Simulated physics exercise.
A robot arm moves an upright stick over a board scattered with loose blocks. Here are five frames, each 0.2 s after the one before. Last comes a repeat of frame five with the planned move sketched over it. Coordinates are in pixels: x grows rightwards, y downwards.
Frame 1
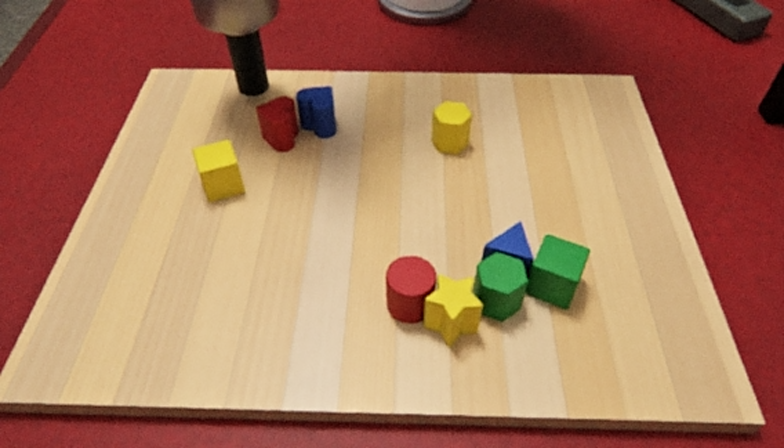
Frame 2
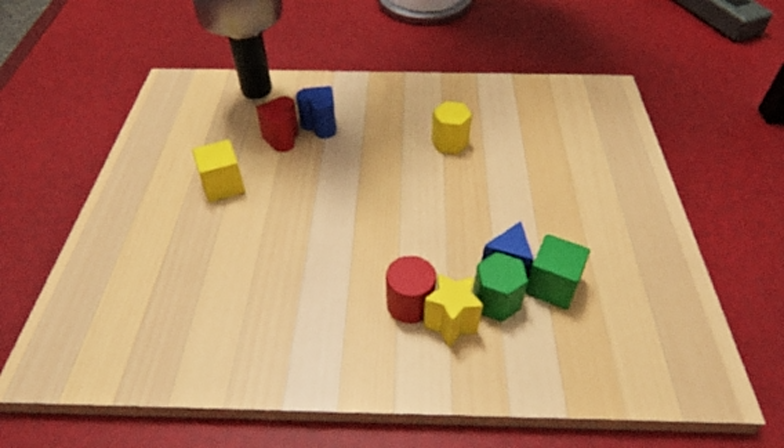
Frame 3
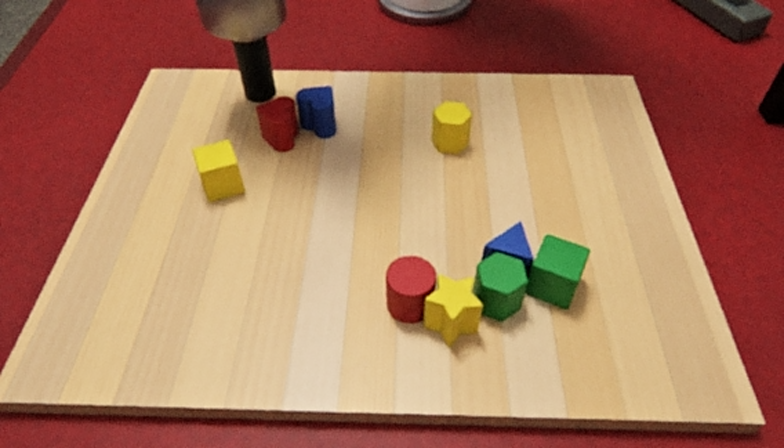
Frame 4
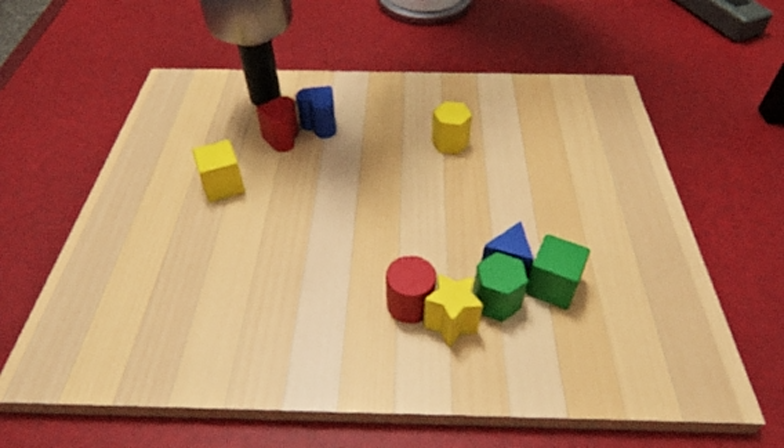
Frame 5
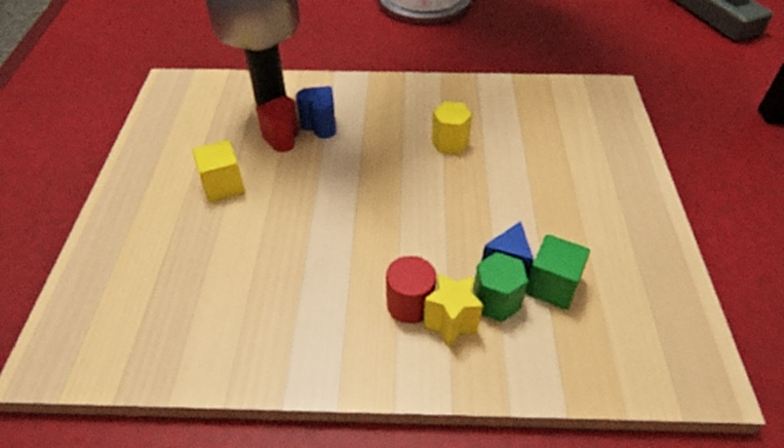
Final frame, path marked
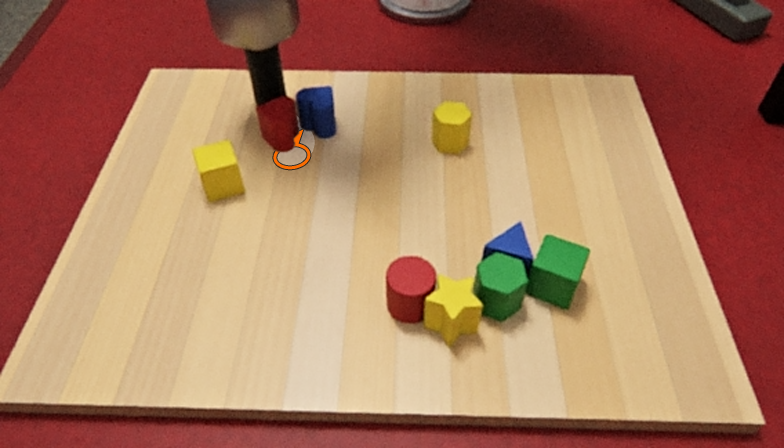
At the start, a robot arm holds an upright black stick near the top left of a wooden board scattered with red, blue, yellow and green blocks. The stick moves slightly right and downward, drawing in close behind the red heart block, while the blocks stay still.
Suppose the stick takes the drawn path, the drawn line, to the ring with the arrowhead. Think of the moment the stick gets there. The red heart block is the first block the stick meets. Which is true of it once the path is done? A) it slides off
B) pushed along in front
My answer is option B.
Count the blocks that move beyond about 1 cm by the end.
Two blocks move.
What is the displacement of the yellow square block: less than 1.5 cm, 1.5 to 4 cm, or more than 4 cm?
Within 1.5 cm.
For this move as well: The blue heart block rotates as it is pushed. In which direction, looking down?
Looking from above, the answer is counterclockwise.
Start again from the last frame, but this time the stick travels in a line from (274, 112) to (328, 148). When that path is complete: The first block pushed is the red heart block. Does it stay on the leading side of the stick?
The stick passes it.
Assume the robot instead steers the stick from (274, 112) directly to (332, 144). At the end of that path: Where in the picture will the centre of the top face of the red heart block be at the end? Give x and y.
Its top middle is near (286, 121).
The line goes from (274, 112) via (286, 125) and (297, 139), ending at (292, 156).
On the path given first. Halfway along, stick (291, 121); red heart block (280, 123), turned 35° clockwise; blue heart block (327, 98), turned 20° anticlockwise.
At the end, stick (290, 145); yellow square block unmoved; red heart block (274, 148), turned 55° clockwise; blue heart block (331, 100), turned 40° anticlockwise.
